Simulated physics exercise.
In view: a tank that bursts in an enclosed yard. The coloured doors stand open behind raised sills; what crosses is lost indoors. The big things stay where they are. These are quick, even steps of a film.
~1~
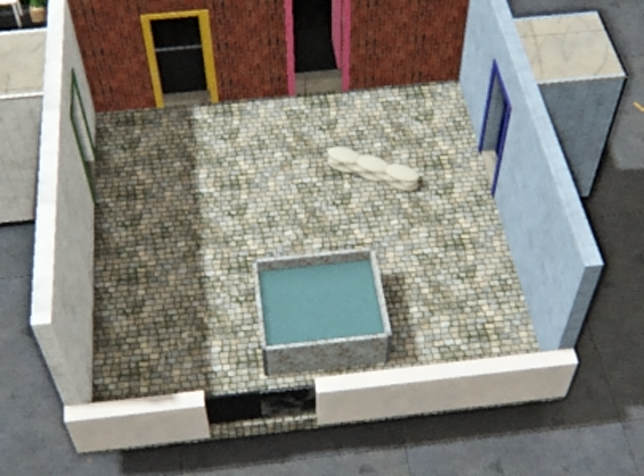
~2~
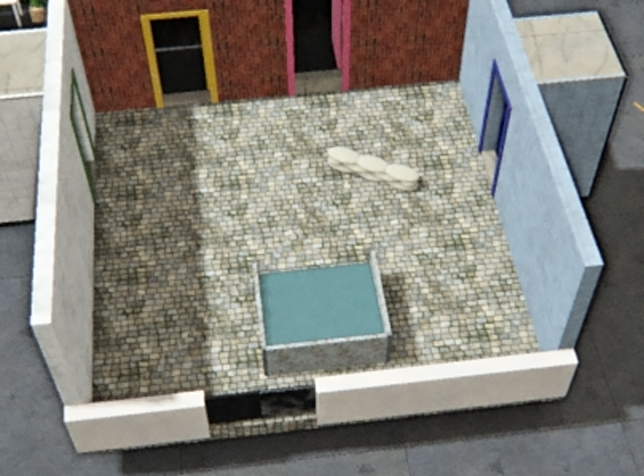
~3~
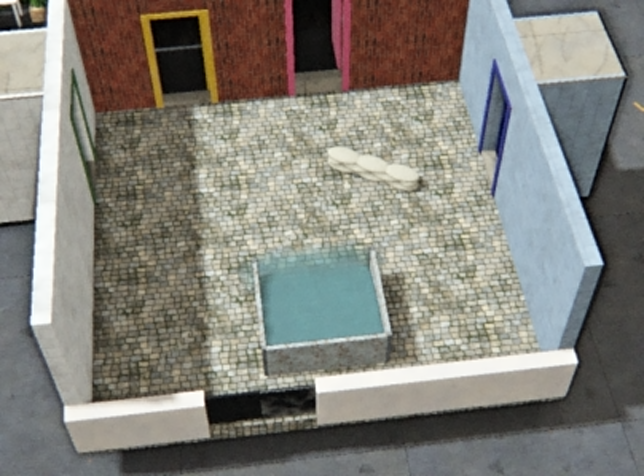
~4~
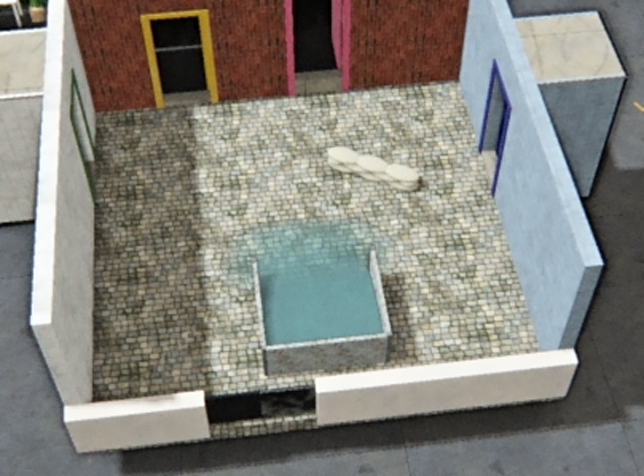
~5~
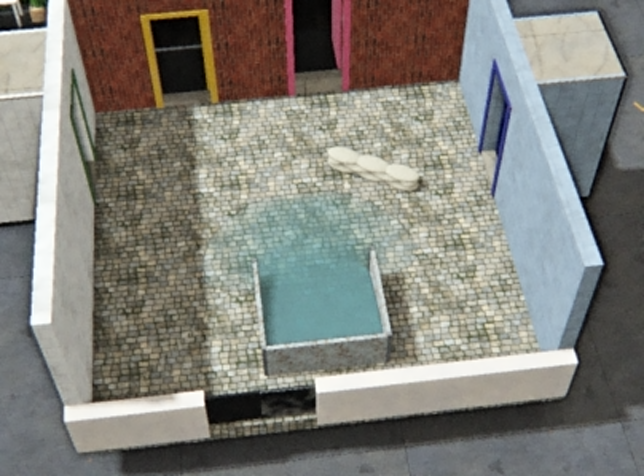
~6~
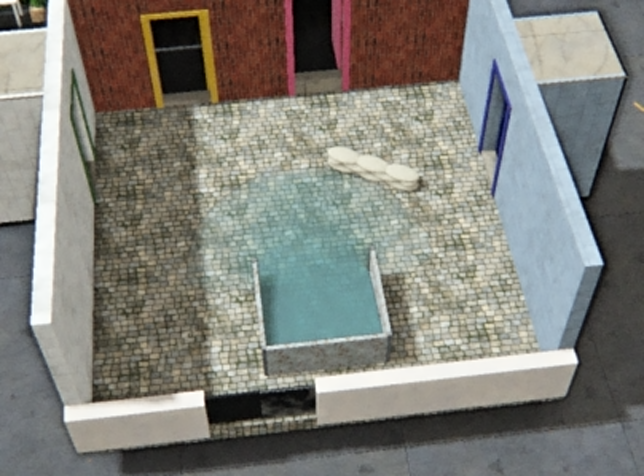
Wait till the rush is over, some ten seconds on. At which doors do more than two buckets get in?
One by one: The pink door stays under that; the blue door stays under that; the yellow door takes more than that; the green door takes more than that.
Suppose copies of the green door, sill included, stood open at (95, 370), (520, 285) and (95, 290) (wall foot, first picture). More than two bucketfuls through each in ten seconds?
In that order: Holds, is under, keeps below it.
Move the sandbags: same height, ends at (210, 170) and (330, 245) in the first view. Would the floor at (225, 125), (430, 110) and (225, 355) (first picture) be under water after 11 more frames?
As listed: Free of water, under water, no water.
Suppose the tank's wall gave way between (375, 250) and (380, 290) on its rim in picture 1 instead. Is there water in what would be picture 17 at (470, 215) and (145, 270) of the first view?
In that order: Under water, free of water.
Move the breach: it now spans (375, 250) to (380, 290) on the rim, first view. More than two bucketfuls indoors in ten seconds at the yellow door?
The yellow door takes less.
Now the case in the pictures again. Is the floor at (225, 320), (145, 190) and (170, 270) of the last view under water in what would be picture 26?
As listed: Not flooded, wet, no water.
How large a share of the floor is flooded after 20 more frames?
I make it 55 per cent.
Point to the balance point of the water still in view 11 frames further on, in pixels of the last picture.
Near (293, 206).
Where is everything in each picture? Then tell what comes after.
Still water in the open tank at (320, 300), in the first picture.
Water pours out on the open tank's far side and has run to (252, 287), in the second picture.
The front is at (243, 276), out from the gap on the open tank's far side, in the third picture.
Water pours out on the open tank's far side and has run to (230, 254), in the fourth picture.
Water pours out on the open tank's far side and has run to (247, 210), in the fifth picture.
The front is at (268, 176), out from the gap on the open tank's far side, in the sixth picture.
A moment on, water covers 35 % of the floor; the pink door wet at the sill, nothing in, the blue door not reached, the yellow door not reached, the green door not reached.
Next, water covers 45 % of the floor; the pink door wet at the sill, nothing in, the blue door wet at the sill, nothing in, the yellow door under two buckets in, the green door not reached.
Then, water covers 55 % of the floor; the pink door wet at the sill, nothing in, the blue door under two buckets in, the yellow door over two buckets in, the green door under two buckets in.
Later, water covers 80 % of the floor; the pink door wet at the sill, nothing in, the blue door under two buckets in, the yellow door over two buckets in, the green door over two buckets in.
In the end, water covers 95 % of the floor; the pink door wet at the sill, nothing in, the blue door under two buckets in, the yellow door over two buckets in, the green door over two buckets in.
